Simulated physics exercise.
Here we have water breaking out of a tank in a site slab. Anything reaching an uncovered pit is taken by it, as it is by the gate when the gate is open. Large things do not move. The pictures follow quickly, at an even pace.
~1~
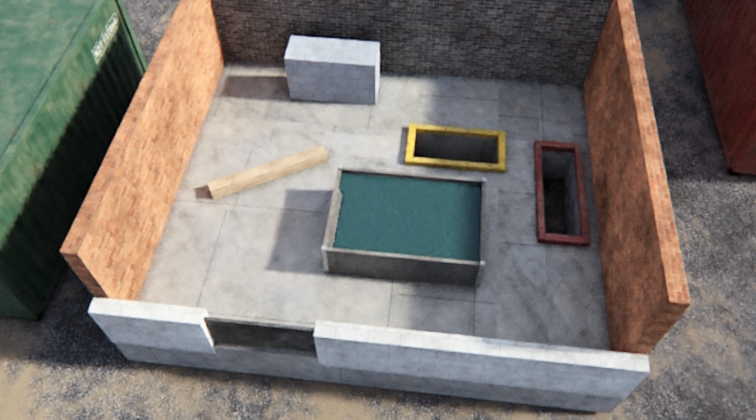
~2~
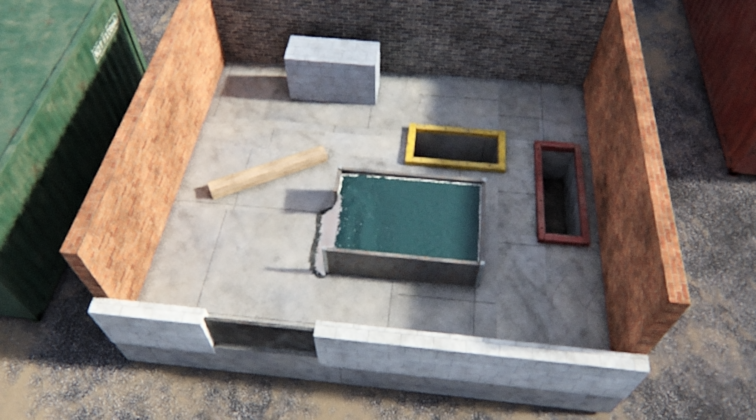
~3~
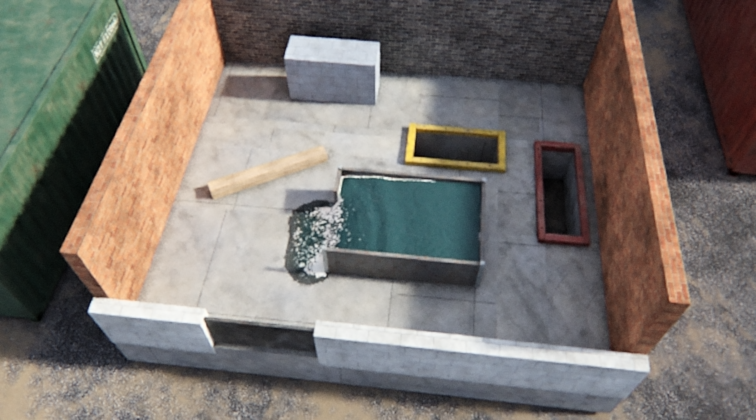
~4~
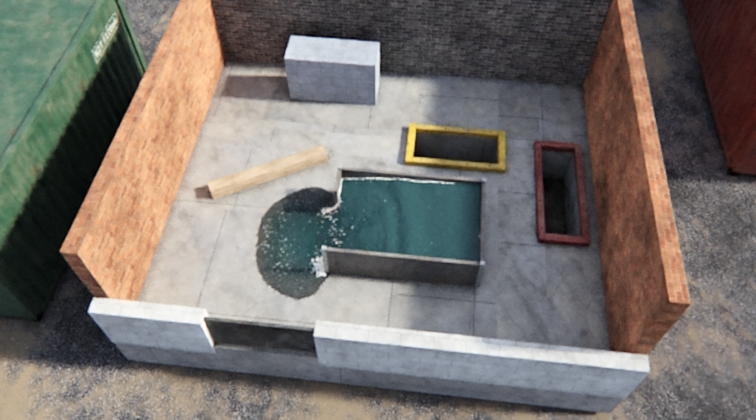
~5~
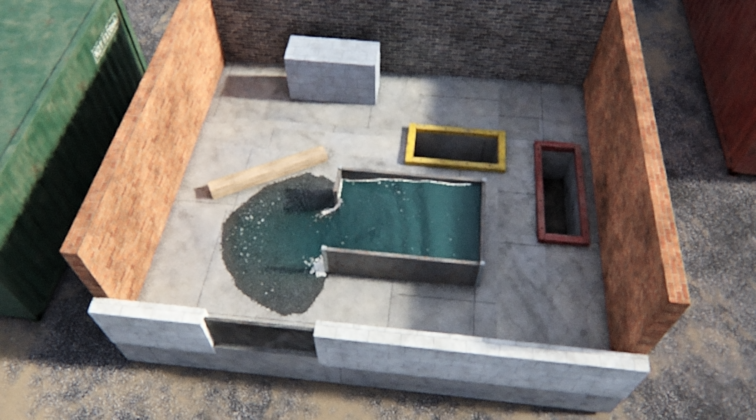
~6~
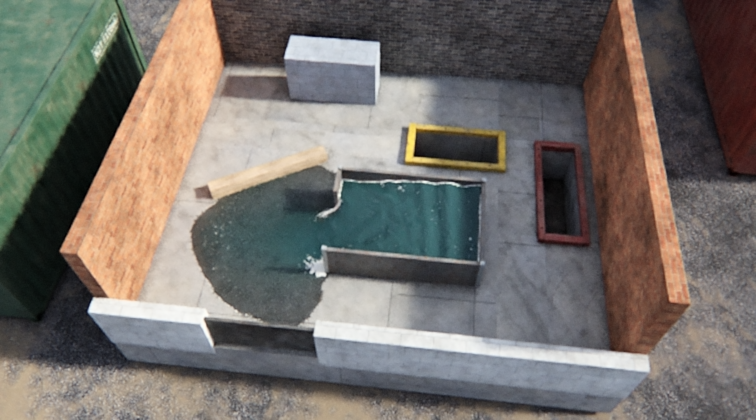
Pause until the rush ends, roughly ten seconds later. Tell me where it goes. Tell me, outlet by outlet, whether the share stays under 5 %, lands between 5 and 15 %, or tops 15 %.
Outlet by outlet: The gate stays under 5 %, the red pit stays under 5 %, the yellow pit stays under 5 %.
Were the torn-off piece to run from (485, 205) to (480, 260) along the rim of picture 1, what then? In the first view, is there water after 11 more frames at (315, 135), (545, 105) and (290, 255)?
In the order asked: Out of reach, out of reach, out of reach.
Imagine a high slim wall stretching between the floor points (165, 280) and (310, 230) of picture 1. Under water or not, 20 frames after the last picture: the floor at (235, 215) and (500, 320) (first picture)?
In turn, the first is submerged and the second spared.
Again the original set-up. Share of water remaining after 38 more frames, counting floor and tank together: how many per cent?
The share not yet gone is roughly 100 percent.
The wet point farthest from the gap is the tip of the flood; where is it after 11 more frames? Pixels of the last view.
Pixel estimate: (205, 118).
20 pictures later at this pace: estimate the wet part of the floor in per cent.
Close to 40 percent, by my reckoning.
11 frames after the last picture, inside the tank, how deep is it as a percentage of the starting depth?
50 percent or so.
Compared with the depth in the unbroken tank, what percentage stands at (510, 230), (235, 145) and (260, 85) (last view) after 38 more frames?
0, 6 and 18 in a hundred, in turn.
A moment on, water covers 20 % of the floor; the gate 0 %, the red pit 0 %, the yellow pit 0 %.
Next, water covers 25 % of the floor; the gate 0 %, the red pit 0 %, the yellow pit 0 %.
Then, water covers 40 % of the floor; the gate 0 %, the red pit 0 %, the yellow pit 0 %.
Later, water covers 65 % of the floor; the gate 0 %, the red pit 0 %, the yellow pit 0 %.
In the end, water covers 85 % of the floor; the gate 0 %, the red pit 0 %, the yellow pit 0 %.
